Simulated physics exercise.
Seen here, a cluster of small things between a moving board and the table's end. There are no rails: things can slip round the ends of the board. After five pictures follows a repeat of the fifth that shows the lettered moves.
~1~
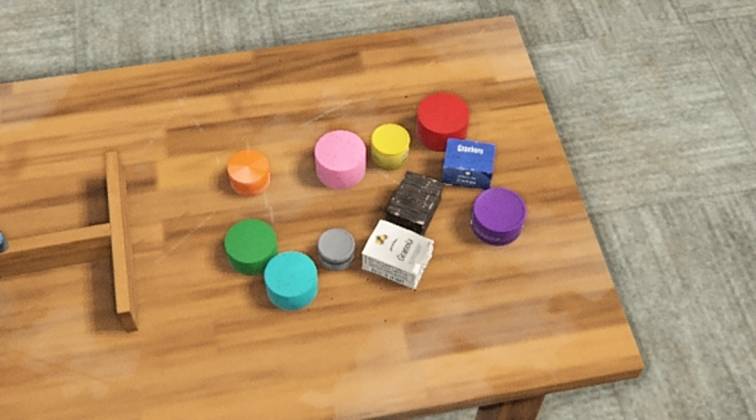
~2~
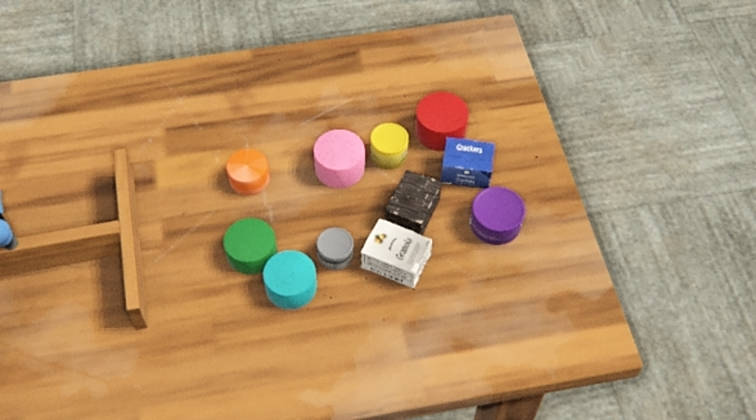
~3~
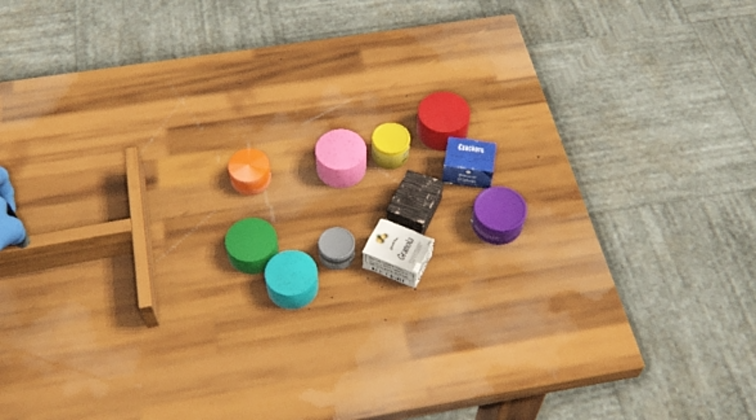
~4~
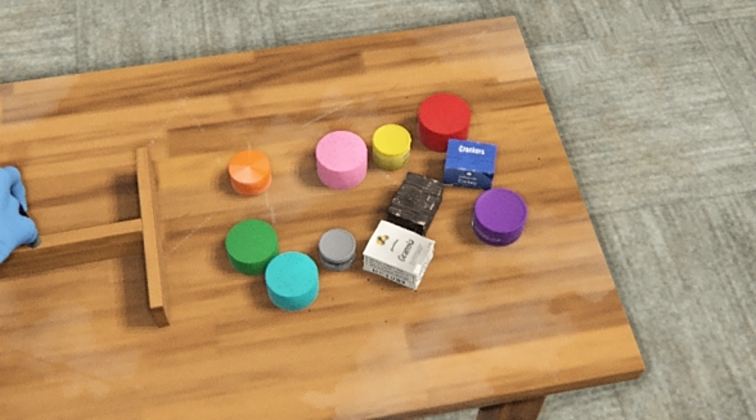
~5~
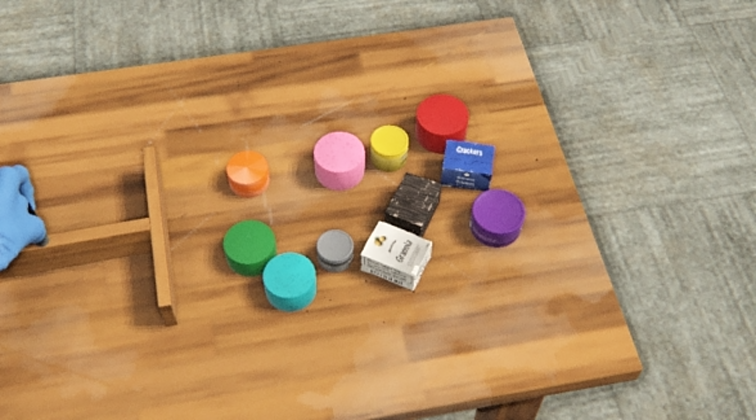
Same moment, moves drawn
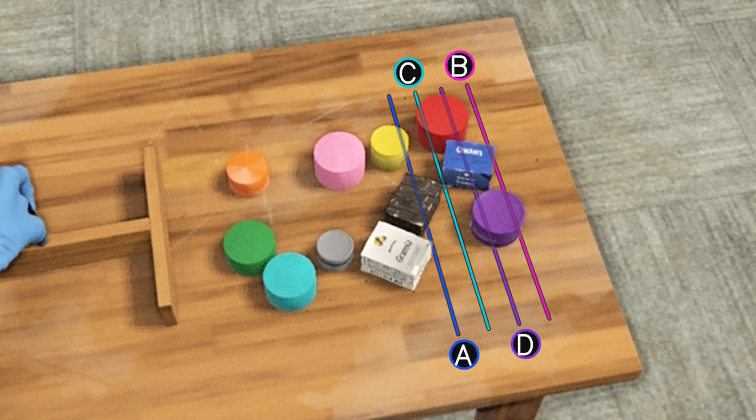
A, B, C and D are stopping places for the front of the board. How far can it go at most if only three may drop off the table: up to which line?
It can go as far as B.
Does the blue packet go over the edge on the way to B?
Yes.
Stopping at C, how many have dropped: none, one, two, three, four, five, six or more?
The count is none.
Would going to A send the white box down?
By then, no.
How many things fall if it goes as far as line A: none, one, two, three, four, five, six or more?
The count is none.
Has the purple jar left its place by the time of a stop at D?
Yes.
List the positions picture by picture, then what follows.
In the first picture, black block (414, 205); blue packet (469, 164); grey jar (337, 251).
In the second picture, board (125, 225); orange tin (248, 172).
In the third picture, board (137, 223); purple jar (499, 216).
In the fourth picture, board (148, 223); green pot (253, 248).
In the fifth picture, board (156, 222); red pot (441, 124); white box (396, 256); black block (413, 207).
On the marked copy, A at (421, 206); B at (505, 193); C at (449, 201); D at (477, 197).
Following B. Soon after the start, board (284, 203); turquoise pot (330, 275); white box (405, 257).
Later, board (409, 184); blue packet (520, 153); purple jar (521, 223).
In the end, board (505, 169); blue packet over the edge; black block over the edge; two fallen.
As for the rest, A is within the limit but short; C is within the limit but short; D is within the limit but short.
